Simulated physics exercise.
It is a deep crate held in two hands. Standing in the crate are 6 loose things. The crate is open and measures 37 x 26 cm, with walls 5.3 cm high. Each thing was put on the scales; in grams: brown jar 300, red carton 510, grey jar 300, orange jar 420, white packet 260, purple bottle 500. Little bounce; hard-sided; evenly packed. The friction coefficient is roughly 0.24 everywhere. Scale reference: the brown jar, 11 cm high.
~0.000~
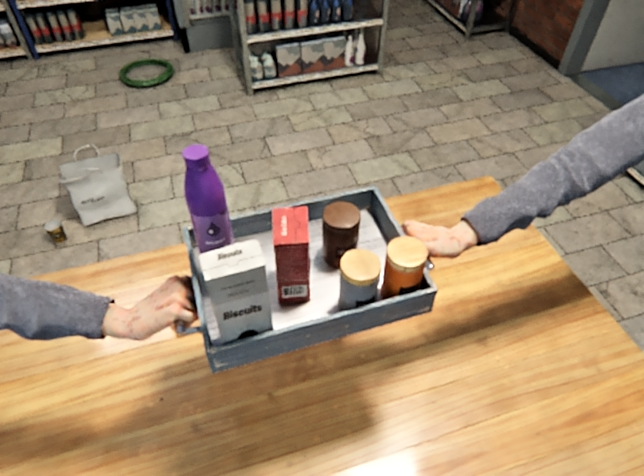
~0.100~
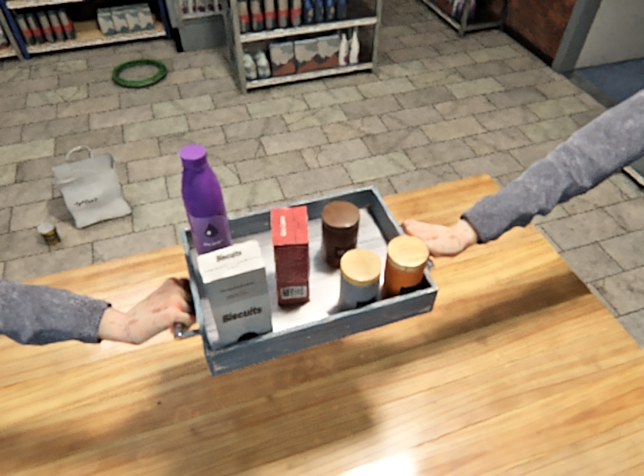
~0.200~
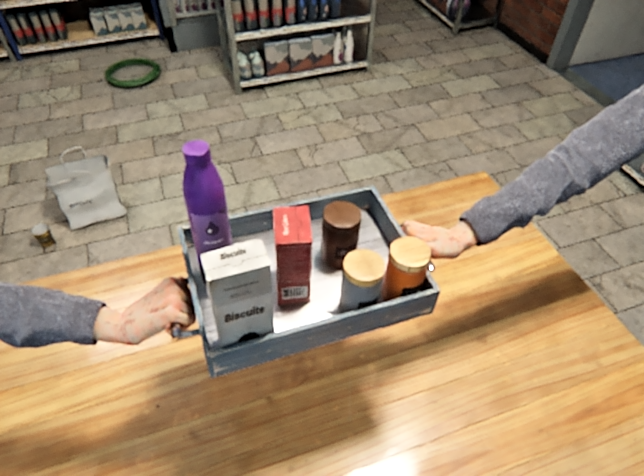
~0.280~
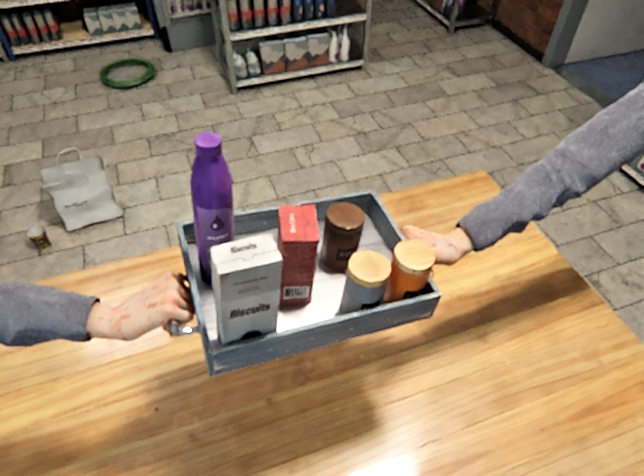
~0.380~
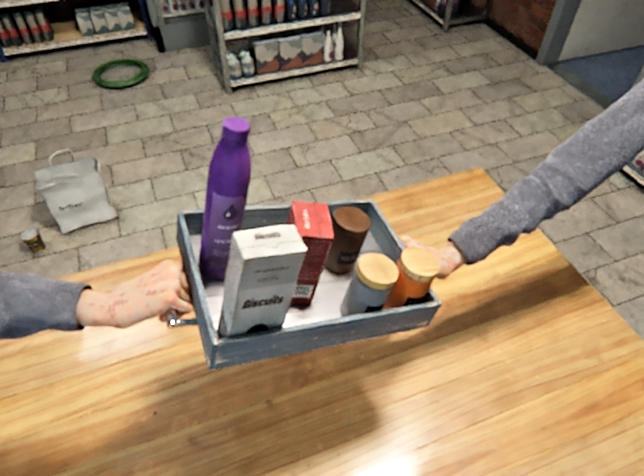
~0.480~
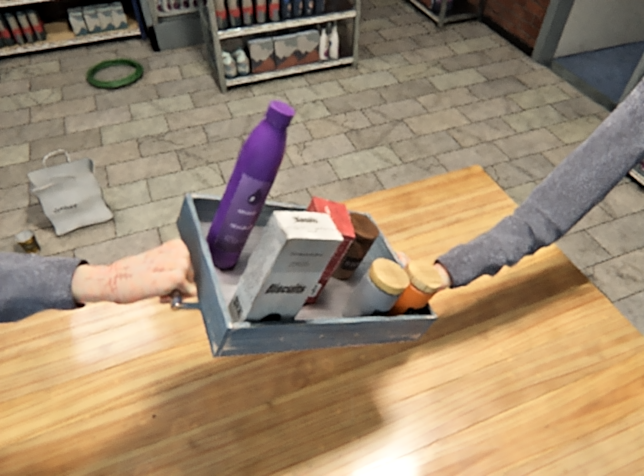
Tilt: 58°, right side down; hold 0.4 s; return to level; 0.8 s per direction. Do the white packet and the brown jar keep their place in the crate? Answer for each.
White packet - yes, still in; brown jar - no, out.
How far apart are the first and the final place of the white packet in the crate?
I'd put it at about 14 centimetres.
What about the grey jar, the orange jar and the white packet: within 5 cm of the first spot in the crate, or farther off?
Well, the grey jar remains where it was; the orange jar remains where it was; and the white packet winds up somewhere else.
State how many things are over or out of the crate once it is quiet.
The answer is 3.
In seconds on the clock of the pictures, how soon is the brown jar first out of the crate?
Near 1.0 s on the clock.
After 0.78 s, crate at 55°, right side down; white packet tipped 5° from how it sat near (383, 289); brown jar tipped 6° from how it sat near (357, 269); purple bottle tipped 20° from how it sat.
After 1.08 s, crate at 58°, right side down; brown jar, red carton and purple bottle now out of the crate; white packet tipped 4° from how it sat near (382, 291); grey jar tipped 4° from how it sat.
After 1.58 s, crate at 44°, right side down; white packet tipped 4° from how it sat near (376, 285); grey jar tipped 4° from how it sat; orange jar tipped 4° from how it sat.
After 1.88 s, crate at 9°, right side down; white packet slid 14 cm near (342, 282); grey jar slid 2 cm.
At rest (2.6 s), out of the crate, brown jar, red carton and purple bottle; not toppled but over 5 cm from the start, white packet; the other 2 in place, give or take 5 cm. In the last view, white packet near (333, 284), brown jar near (402, 283).
